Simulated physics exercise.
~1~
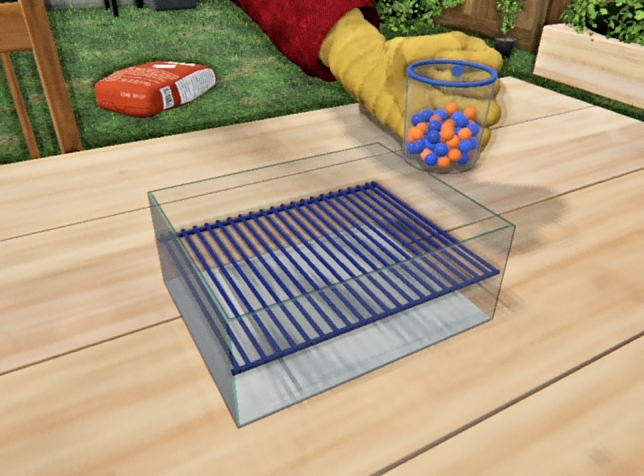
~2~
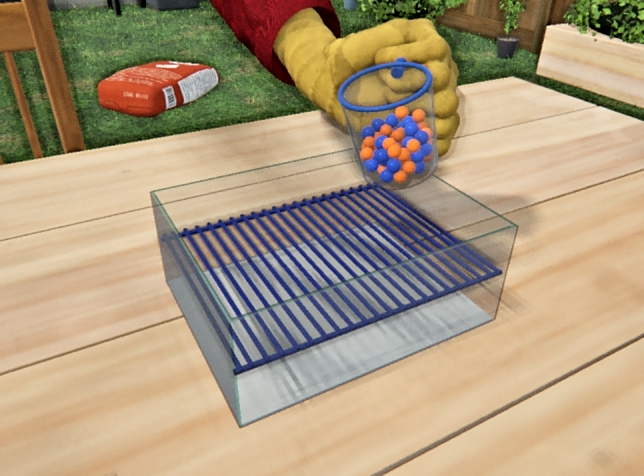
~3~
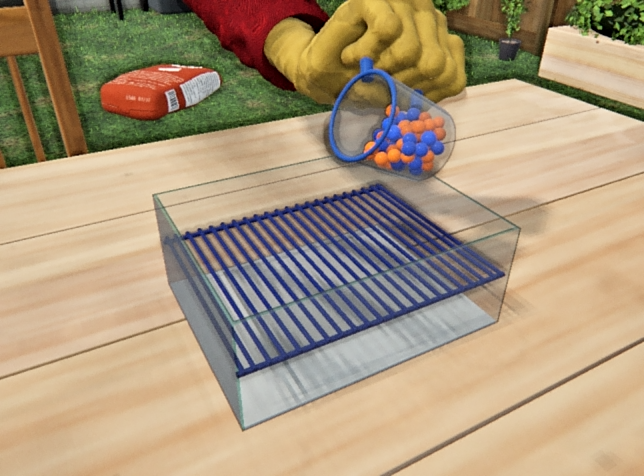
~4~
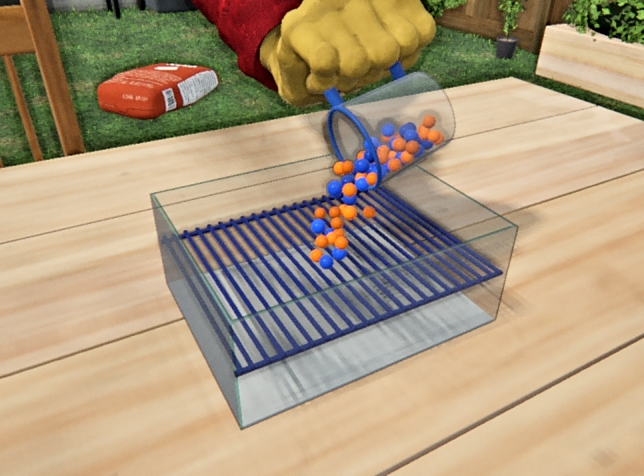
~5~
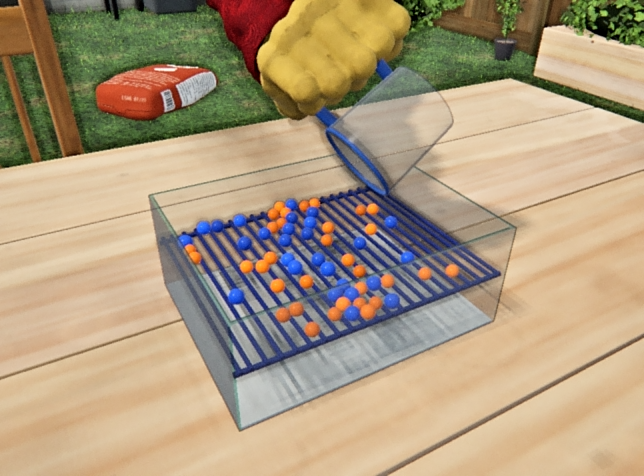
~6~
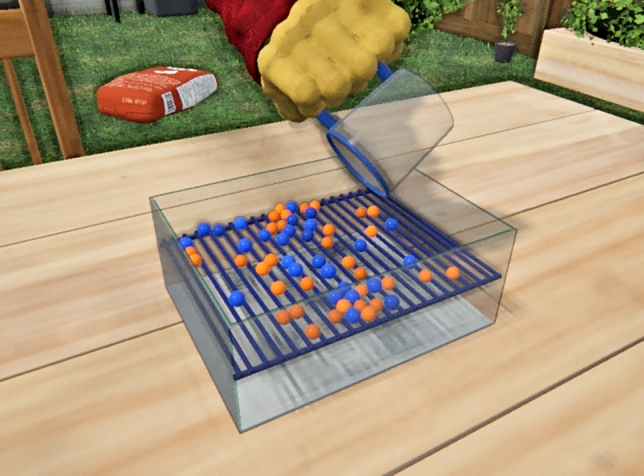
Blue and orange balls tipping from a clear cup in a yellow-gloved hand, spilling across a blue rack and resting on its wires.
